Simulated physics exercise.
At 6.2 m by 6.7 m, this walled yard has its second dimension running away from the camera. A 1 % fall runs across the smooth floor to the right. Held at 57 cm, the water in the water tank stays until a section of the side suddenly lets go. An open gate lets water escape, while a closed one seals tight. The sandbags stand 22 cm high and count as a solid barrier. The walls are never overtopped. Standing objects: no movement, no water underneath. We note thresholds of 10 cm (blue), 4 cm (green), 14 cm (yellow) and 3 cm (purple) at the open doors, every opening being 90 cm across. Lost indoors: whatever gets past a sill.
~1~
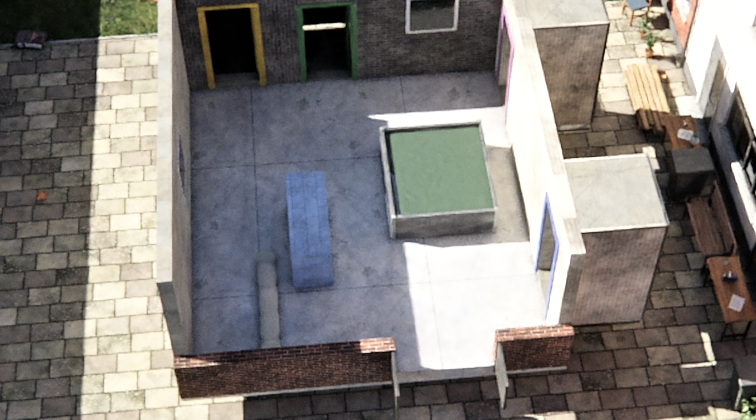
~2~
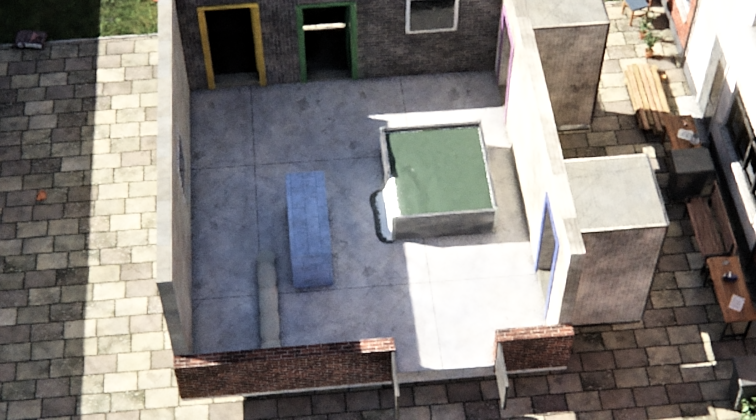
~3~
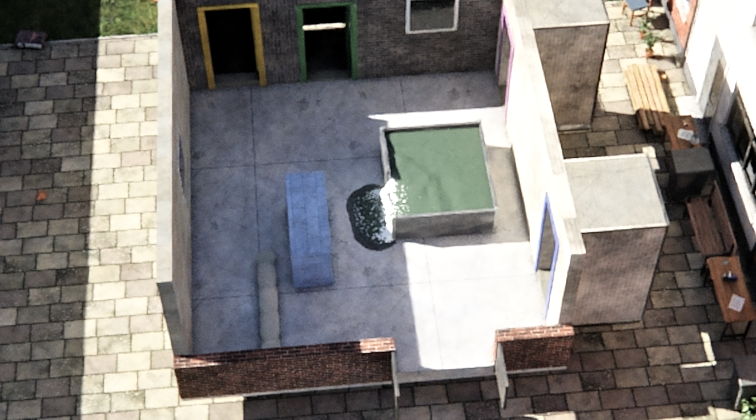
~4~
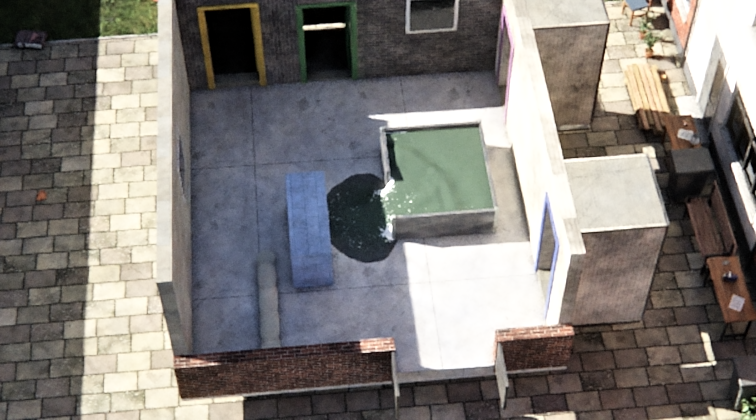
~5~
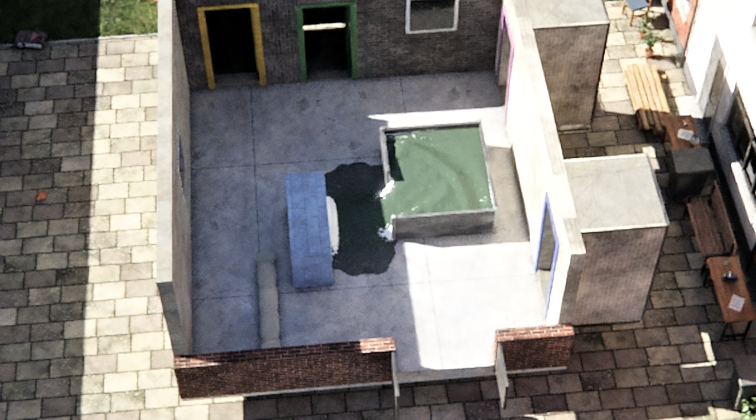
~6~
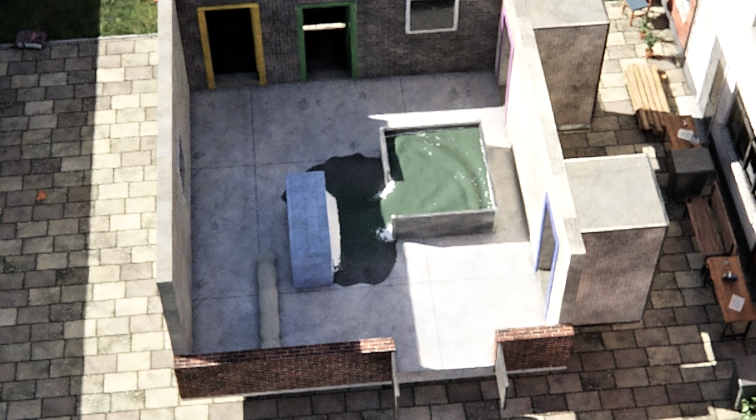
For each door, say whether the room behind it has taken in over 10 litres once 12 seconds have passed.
The blue door: Not over, the green door: Over, the yellow door: Not over, the purple door: Over.
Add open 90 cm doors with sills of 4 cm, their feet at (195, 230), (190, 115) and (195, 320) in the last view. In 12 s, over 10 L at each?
Less, more, less.
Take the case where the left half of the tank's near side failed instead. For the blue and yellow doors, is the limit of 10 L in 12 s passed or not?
The blue door comes out less than that and the yellow door less than that.
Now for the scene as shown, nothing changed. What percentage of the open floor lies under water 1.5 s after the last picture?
About 35 per cent.
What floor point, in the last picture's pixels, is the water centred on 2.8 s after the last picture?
Balance point at about (377, 211).
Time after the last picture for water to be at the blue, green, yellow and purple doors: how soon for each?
Doors: Blue 4.0 s / green 1.8 s / yellow 1.6 s / purple 4.5 s.
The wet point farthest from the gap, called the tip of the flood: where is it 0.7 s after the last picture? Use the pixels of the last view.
About (220, 177) in the last view.
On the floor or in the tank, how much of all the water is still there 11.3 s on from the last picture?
Some 74 in a hundred.
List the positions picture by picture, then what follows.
Still water, 57 cm deep, in the water tank at (438, 171), in the first picture.
The front is at (387, 239), 0.6 m from the gap at (392, 210); 0.2 m2 of floor is under water; 57 cm left at the back of the water tank, in the second picture.
The front is at (356, 195), 0.8 m from the gap at (392, 210); 0.8 m2 of floor is under water; 57 cm left at the back of the water tank, in the third picture.
The front is at (328, 202), 1.2 m from the gap at (392, 211); 1.7 m2 of floor is under water; 57 cm left at the back of the water tank, in the fourth picture.
Water pours out at (392, 210) and has run 1.6 m, to a hidden place; typically 7 cm deep outside, 56 cm at the water tank's back, in the fifth picture.
Water pours out at (392, 210) and has run 2.0 m, to a hidden place; typically 6 cm deep outside, 53 cm at the water tank's back, in the sixth picture.
Then, 0.7 s after the last picture water covers 15 % of the floor and is deepest (40 cm) near (340, 229); blue door not reached, green door not reached, yellow door not reached, purple door not reached.
Then, 1.5 s after the last picture water covers 35 % of the floor and is deepest (34 cm) near (330, 230); blue door not reached, green door not reached, yellow door not reached, purple door not reached.
Then, 2.8 s after the last picture water covers 50 % of the floor and is deepest (22 cm) near (340, 229); blue door not reached, green door 9 cm at the sill, 19 L in, yellow door 9 cm at the sill, 0 L in, purple door not reached.
Then, 6.3 s after the last picture water covers 80 % of the floor and is deepest (12 cm) near (340, 229); blue door 4 cm at the sill, 0 L in, green door 7 cm at the sill, 54 L in, yellow door 5 cm at the sill, 0 L in, purple door 5 cm at the sill, 1 L in.
Then, 11.3 s after the last picture water covers 95 % of the floor and is deepest (9 cm) near (528, 231); blue door 4 cm at the sill, 0 L in, green door 5 cm at the sill, 70 L in, yellow door 3 cm at the sill, 0 L in, purple door 8 cm at the sill, 40 L in.
